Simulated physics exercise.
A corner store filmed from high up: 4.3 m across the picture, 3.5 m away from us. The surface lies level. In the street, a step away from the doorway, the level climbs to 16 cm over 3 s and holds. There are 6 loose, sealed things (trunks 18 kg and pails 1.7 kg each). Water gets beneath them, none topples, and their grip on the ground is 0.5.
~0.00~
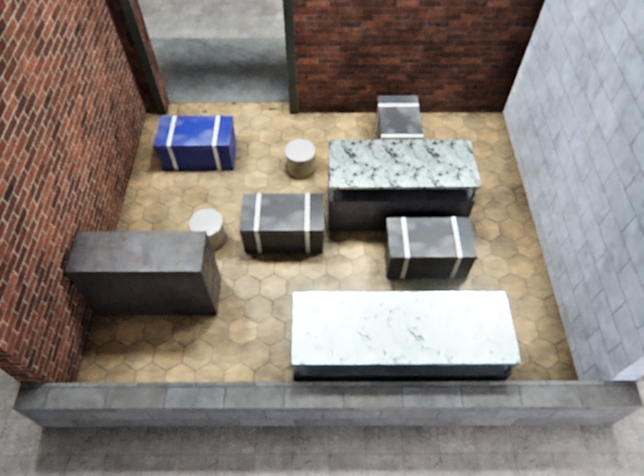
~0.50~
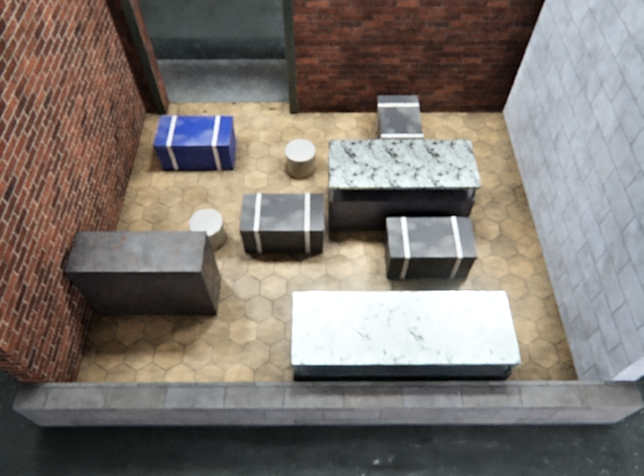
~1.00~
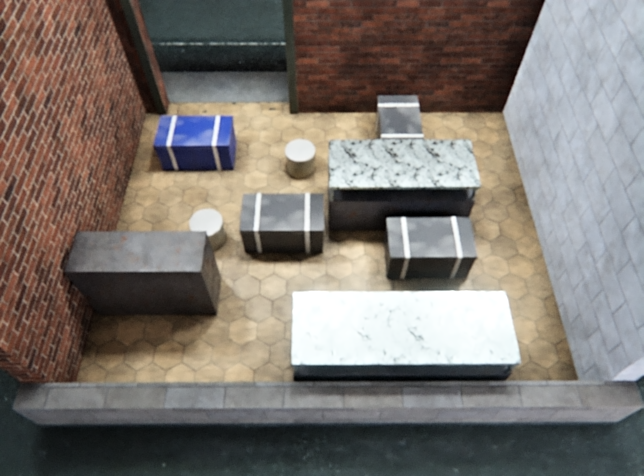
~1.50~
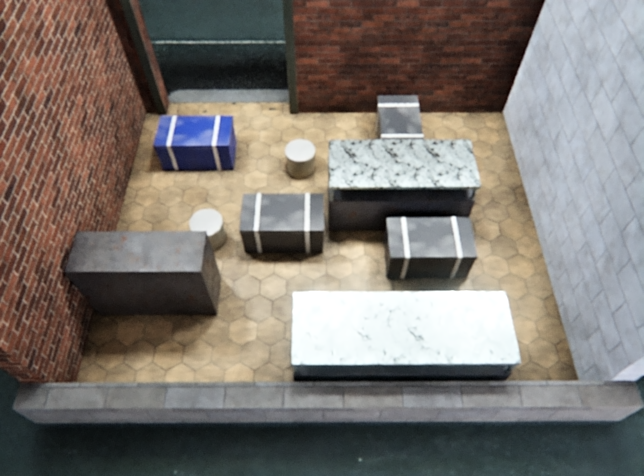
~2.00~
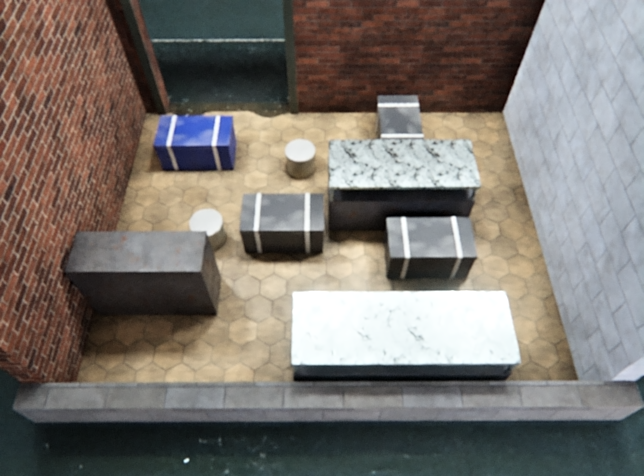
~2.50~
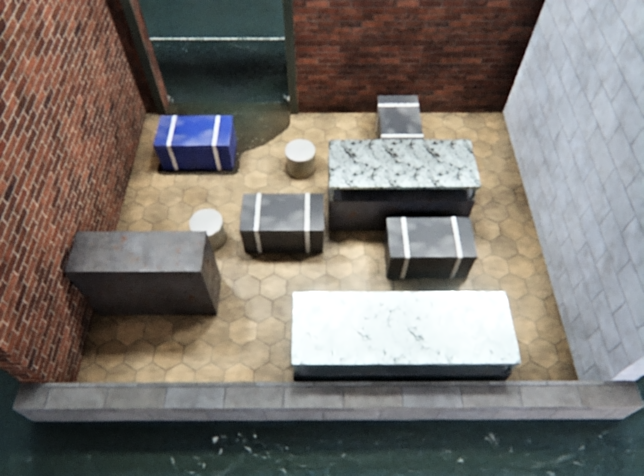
Dark water spreads over the pavement outside a brick-walled store seen from above, covering the street and doorway step, then edges onto the tiled floor near the blue trunk, while the trunks, pails and counters stay still.
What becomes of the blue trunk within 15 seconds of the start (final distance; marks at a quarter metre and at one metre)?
The blue trunk gets carried off.
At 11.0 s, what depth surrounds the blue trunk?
About 10 cm.
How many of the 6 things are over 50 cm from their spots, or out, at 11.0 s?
4 of them.
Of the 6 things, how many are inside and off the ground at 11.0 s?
6 of them.
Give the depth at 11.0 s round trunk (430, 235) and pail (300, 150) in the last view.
Roughly 9 and 4 cm.
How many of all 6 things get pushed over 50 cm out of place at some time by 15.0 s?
That makes 6.
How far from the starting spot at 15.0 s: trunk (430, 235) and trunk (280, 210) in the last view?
In that order: 150 cm, 140 cm.
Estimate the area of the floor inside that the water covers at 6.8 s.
About 10.0 m2.
After 3.5 s the blue trunk is near (185, 155), 0.4 m from its start, aground; 0 afloat.
After 6.8 s the blue trunk is near (160, 217), 1.2 m from its start, afloat; 2 afloat.
After 11.0 s the blue trunk is near (364, 270), 2.5 m from its start, afloat; 6 afloat.
After 15.0 s the blue trunk is near (501, 165), 3.2 m from its start, afloat; 6 afloat.
